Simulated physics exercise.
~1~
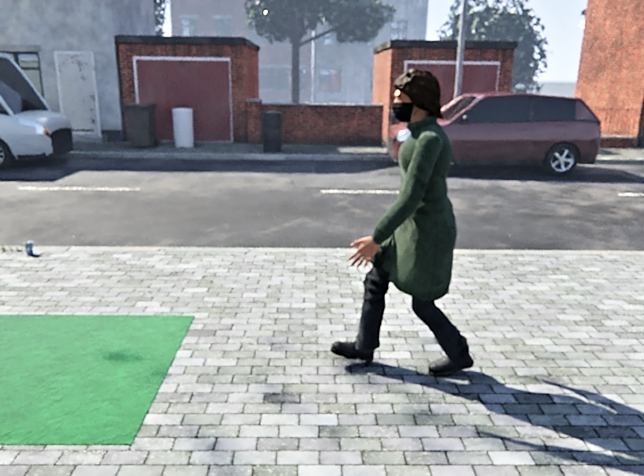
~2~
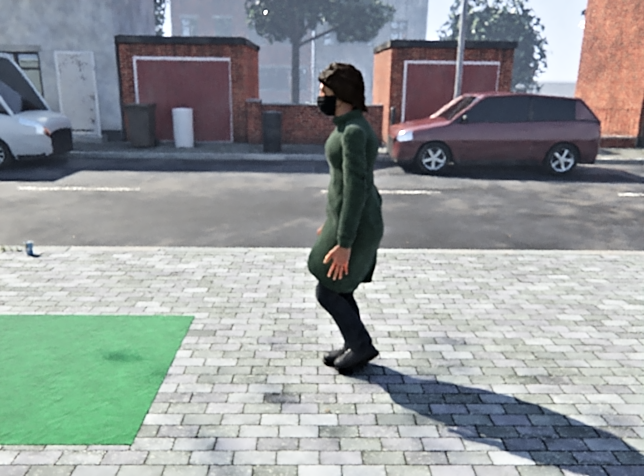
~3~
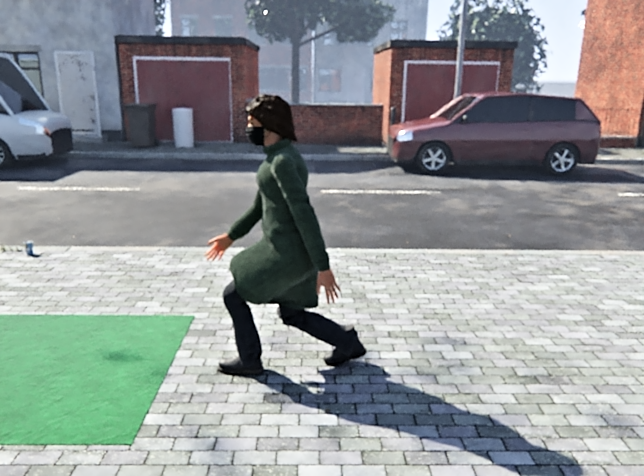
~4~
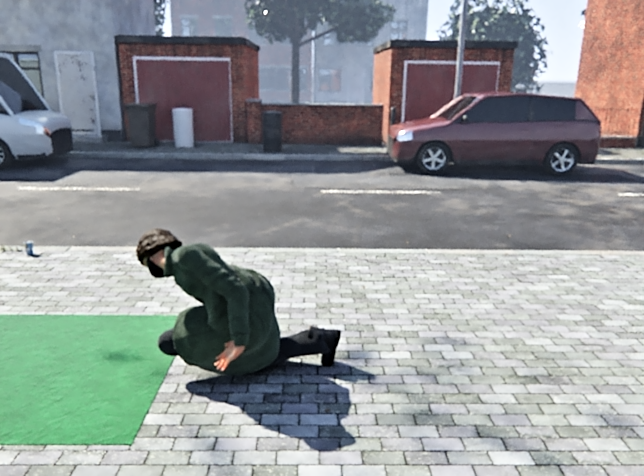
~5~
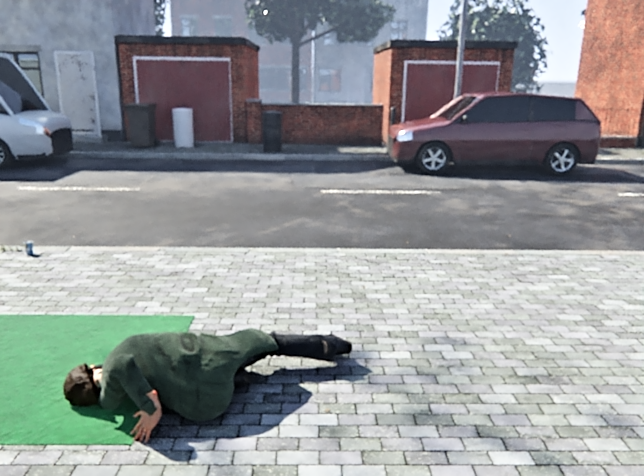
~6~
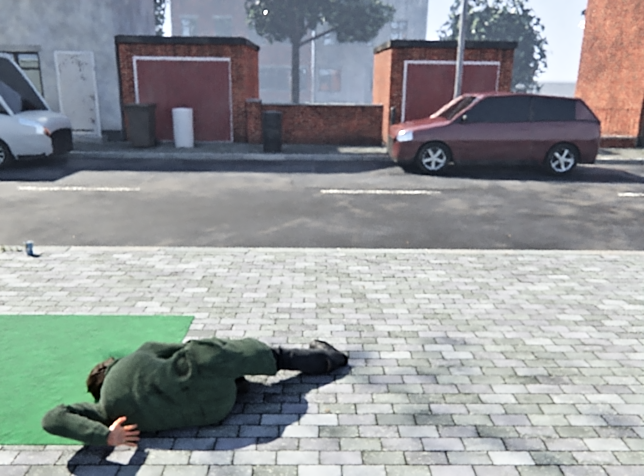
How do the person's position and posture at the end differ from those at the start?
At the start the person is upright and walking on the paving to the right of the green mat. At the end the person is lying on the ground farther left and lower in the view, with the head over the mat and the legs on the paving.
